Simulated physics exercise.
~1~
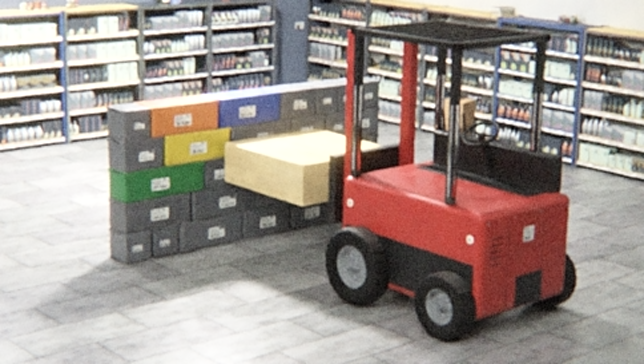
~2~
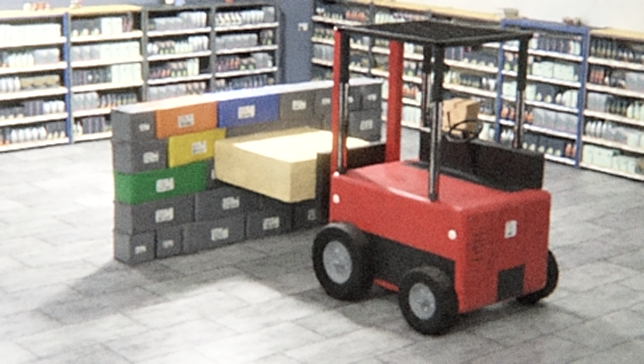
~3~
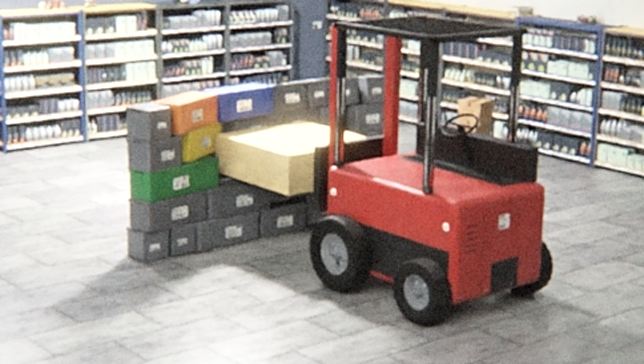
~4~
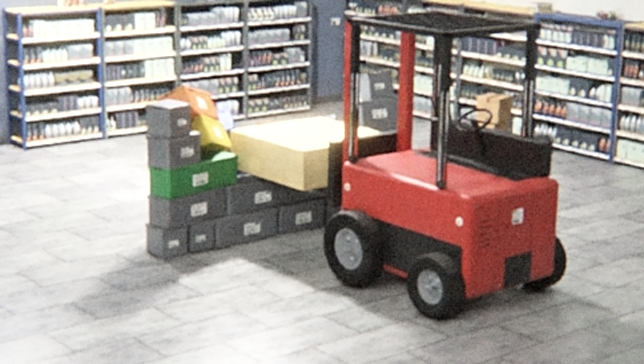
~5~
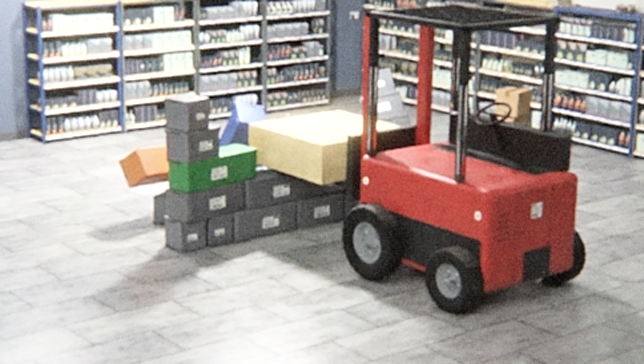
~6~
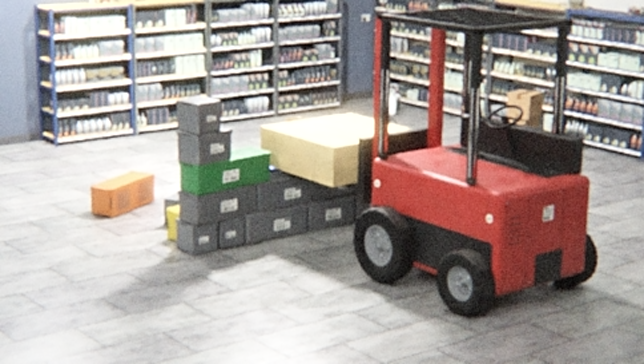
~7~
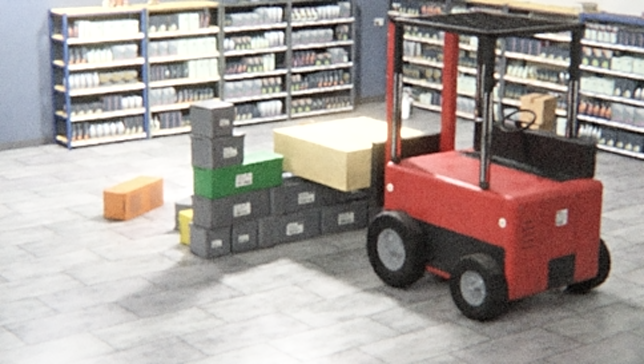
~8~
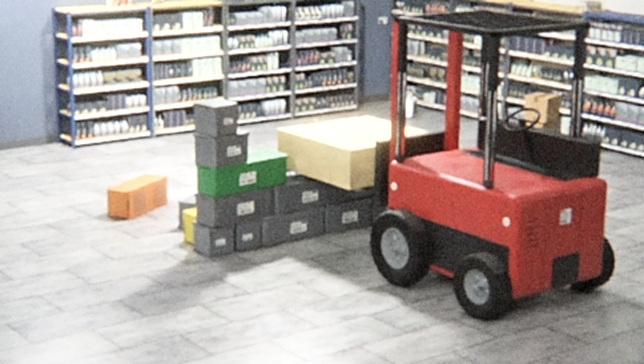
A red forklift pushed a pale case on its raised forks into a wall of mostly grey totes, knocking the upper part down behind it, while the green tote stayed put and the orange and yellow ones ended up on the floor.
